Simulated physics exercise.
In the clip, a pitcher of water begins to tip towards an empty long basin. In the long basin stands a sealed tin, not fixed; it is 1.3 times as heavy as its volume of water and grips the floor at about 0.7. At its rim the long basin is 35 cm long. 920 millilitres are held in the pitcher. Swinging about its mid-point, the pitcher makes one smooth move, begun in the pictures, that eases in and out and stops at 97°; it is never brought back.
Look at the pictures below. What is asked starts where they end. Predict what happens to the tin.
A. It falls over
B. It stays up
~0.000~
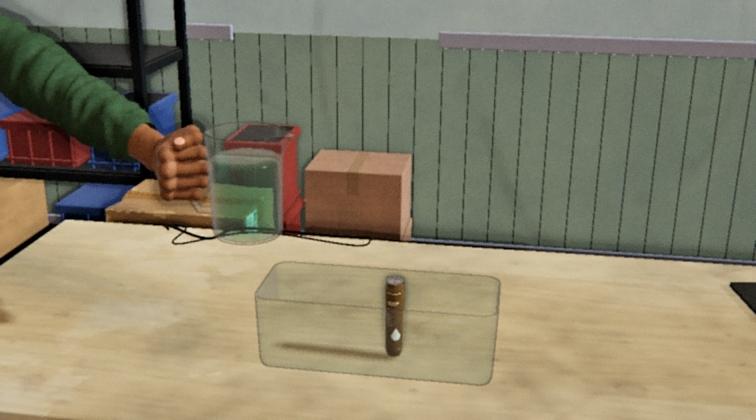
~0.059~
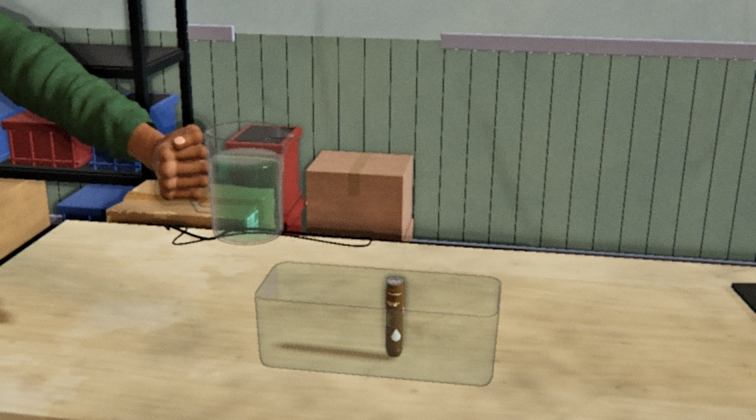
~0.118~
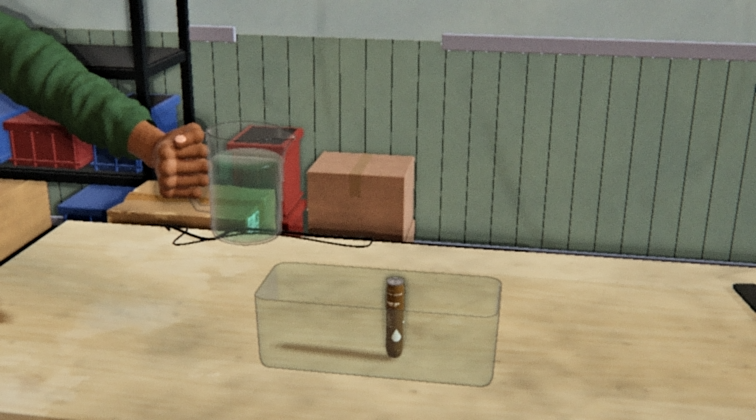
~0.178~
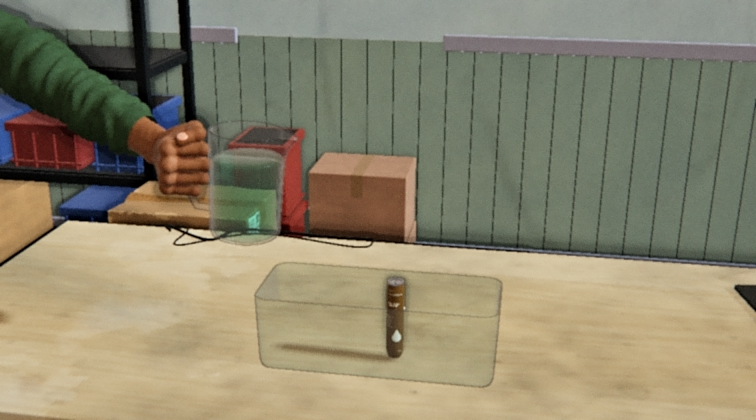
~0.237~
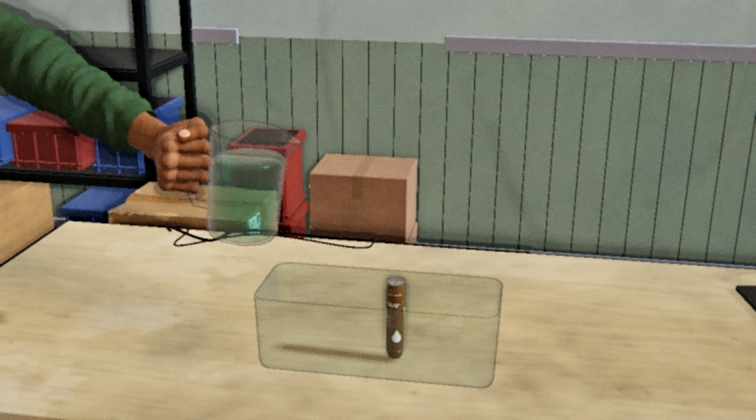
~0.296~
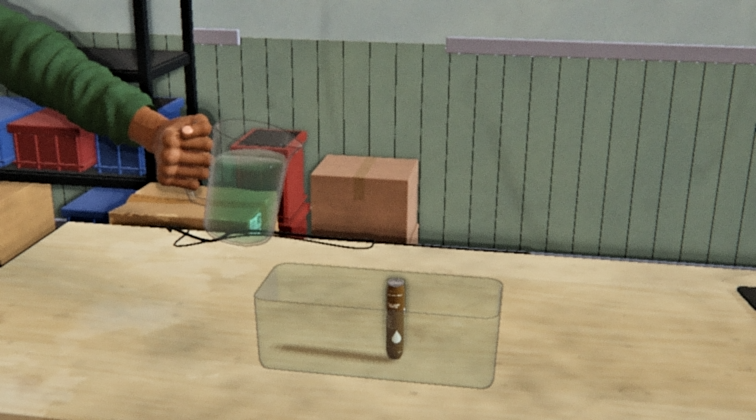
B, it stays up.
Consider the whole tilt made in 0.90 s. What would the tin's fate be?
Outcome - the tin remains standing.
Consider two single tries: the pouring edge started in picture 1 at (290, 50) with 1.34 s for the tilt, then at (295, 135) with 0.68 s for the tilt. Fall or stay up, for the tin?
In the first try it comes down; in the second it remains standing.
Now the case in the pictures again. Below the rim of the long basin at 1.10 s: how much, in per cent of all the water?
The fraction sits near 26 in a hundred.
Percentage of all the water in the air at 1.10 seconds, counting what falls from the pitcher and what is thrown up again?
Something like 18 per cent of the total.
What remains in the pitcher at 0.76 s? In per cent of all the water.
I'd put it near 96 percent.
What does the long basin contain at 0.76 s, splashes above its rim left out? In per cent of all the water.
Roughly 0 percent.
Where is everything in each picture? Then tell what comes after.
It leans 0°; its right rim is at (294, 135); the water meets the walls at (213, 155) and (281, 159); the long basin's rim runs from (265, 280) to (499, 298); the tin's top is at (395, 284), in the first frame.
It leans 0°; its right rim is at (295, 135); the water meets the walls at (213, 155) and (280, 159), in the second frame.
It leans 2°; its right rim is at (296, 136); the water meets the walls at (214, 155) and (282, 159), in the third frame.
It leans 4°; its right rim is at (298, 138); the water meets the walls at (214, 155) and (283, 160), in the fourth frame.
It leans 7°; its right rim is at (301, 141); the water meets the walls at (215, 155) and (284, 159), in the fifth frame.
It leans 11°; its right rim is at (303, 145); the water meets the walls at (217, 156) and (286, 160), in the sixth frame.
By 0.76 s the tilt is 59° and 95 per cent is still to pour; the tin stands where it began.
By 1.10 s the tilt is 89° and 56 per cent is still to pour; the tin stands where it began.
By 1.45 s the tilt is 97° and 13 per cent is still to pour; the tin stands where it began.
By 1.84 s the tilt is 97° and 2 per cent is still to pour; the tin stands where it began.
At rest the tin stands where it began.
